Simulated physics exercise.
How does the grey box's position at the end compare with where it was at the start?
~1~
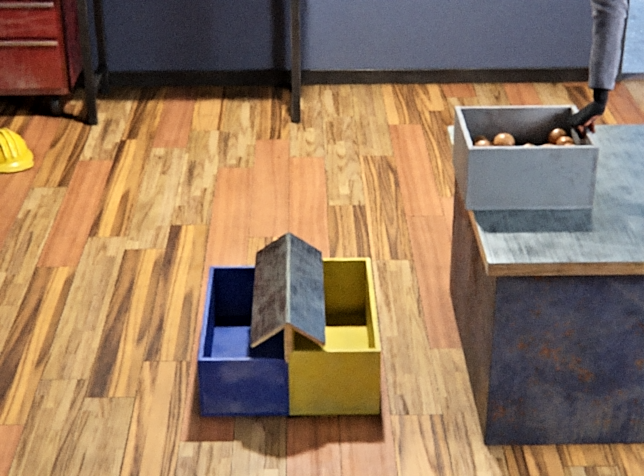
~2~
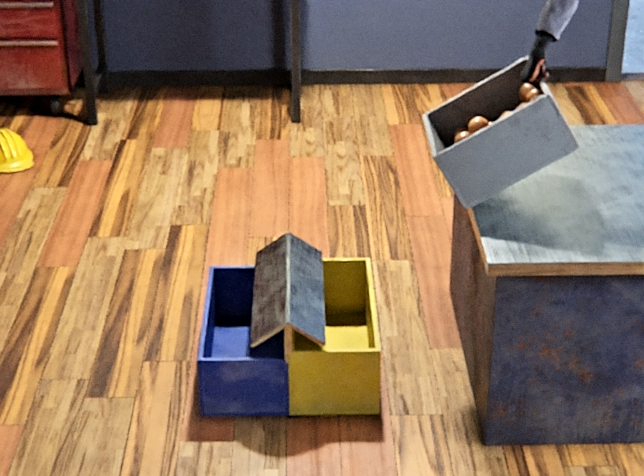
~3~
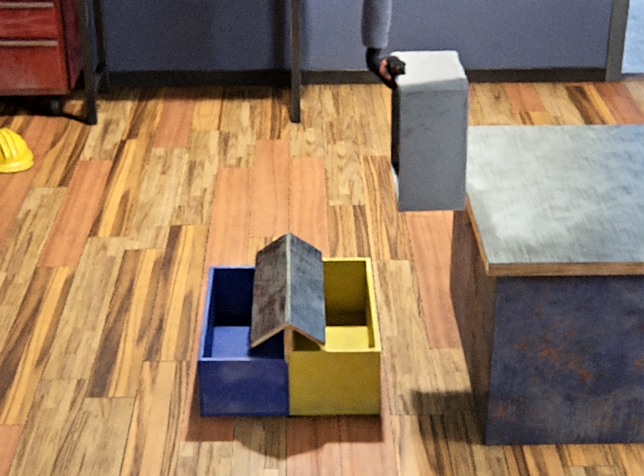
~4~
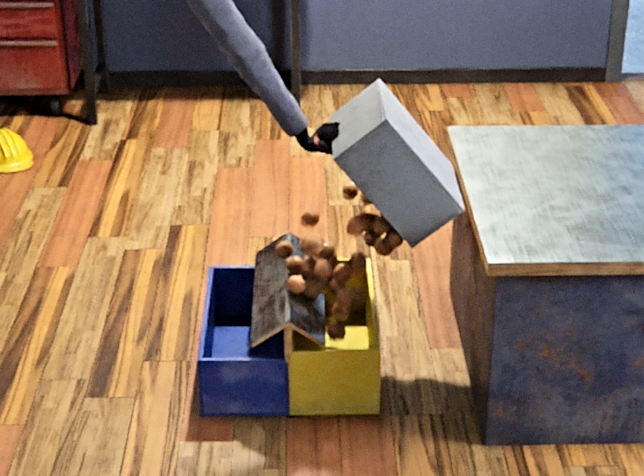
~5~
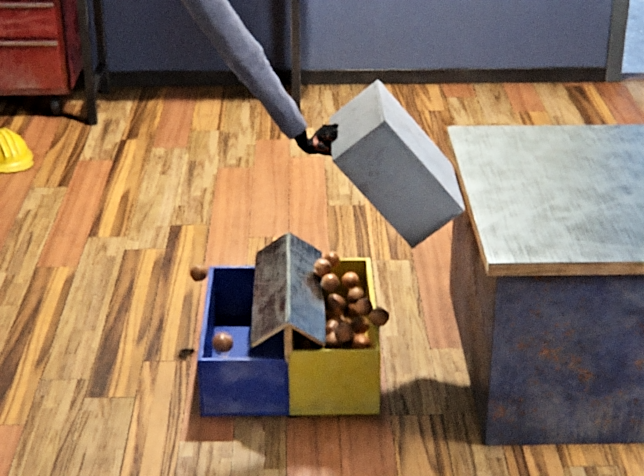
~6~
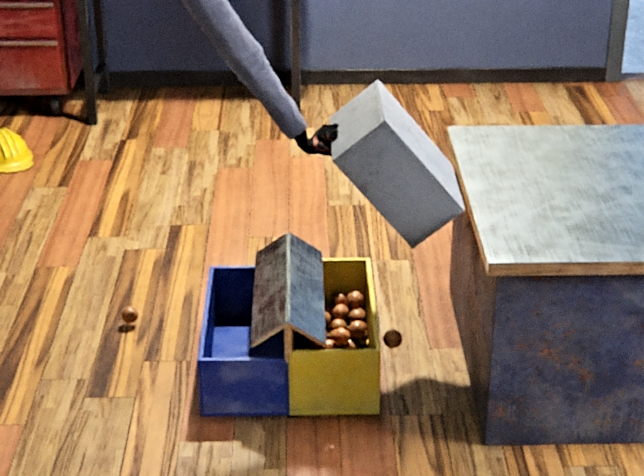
At the start the grey box sat upright on the bench at the right, and by the end it was further left, held tipped over in the air beside the bench, above the yellow box.
A grey-sleeved arm lifted a grey box off the bench, swung it left and tipped it over, spilling round brown onions over the ridge below. Most landed in the yellow box, while one lay on the floor on either side.
